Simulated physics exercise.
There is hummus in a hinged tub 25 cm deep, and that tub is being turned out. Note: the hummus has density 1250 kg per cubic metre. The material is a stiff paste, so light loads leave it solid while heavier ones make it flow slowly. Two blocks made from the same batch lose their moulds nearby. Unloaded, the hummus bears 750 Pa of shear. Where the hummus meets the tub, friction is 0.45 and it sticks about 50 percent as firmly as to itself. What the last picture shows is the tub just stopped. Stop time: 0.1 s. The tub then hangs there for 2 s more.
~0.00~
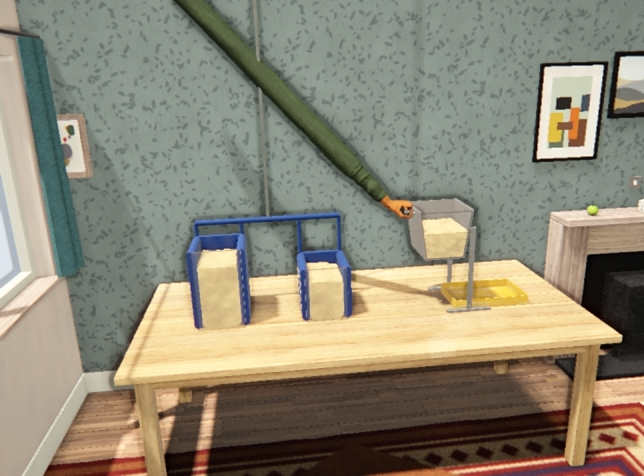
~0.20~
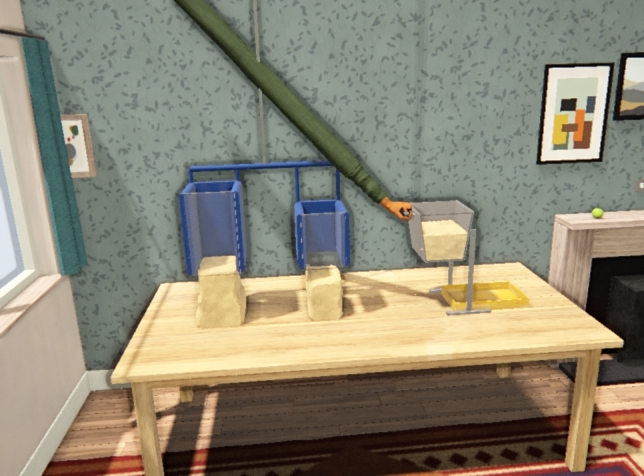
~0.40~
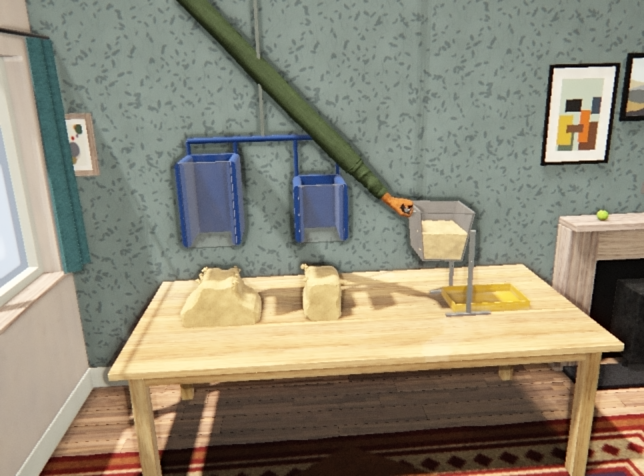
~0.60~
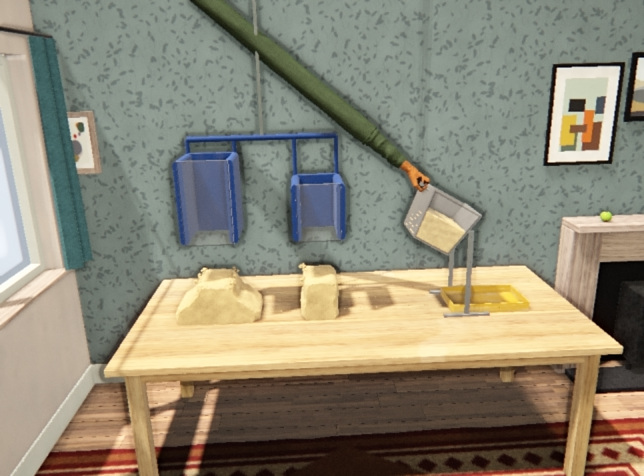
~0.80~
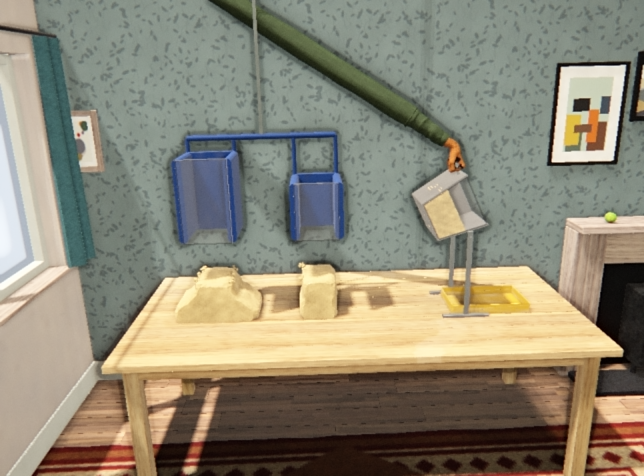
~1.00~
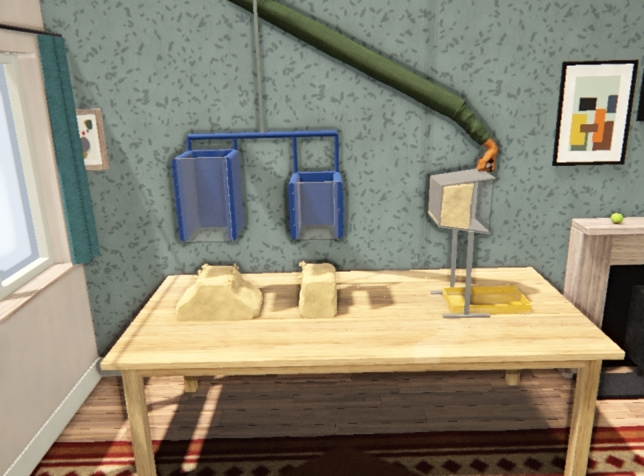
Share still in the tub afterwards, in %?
95 %.
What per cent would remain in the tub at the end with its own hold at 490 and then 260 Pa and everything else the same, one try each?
You'd see 55 percent the first time and 40 percent the second.
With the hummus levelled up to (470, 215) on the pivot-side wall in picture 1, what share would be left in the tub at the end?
Result: Approx. 0 % remaining in tub.
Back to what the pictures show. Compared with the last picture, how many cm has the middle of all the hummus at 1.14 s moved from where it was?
The change is near 4 cm.
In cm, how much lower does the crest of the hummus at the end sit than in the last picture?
About 6 cm.
After 1.14 s, the tub is at 91 degrees and holds 100 %.
After 1.31 s, the tub is at 91 degrees and holds 100 %.
After 1.48 s, the tub is at 91 degrees and holds 98 %.
After 1.65 s, the tub is at 91 degrees and holds 96 %.
After 3.00 s, the tub is at 91 degrees and holds 95 %.
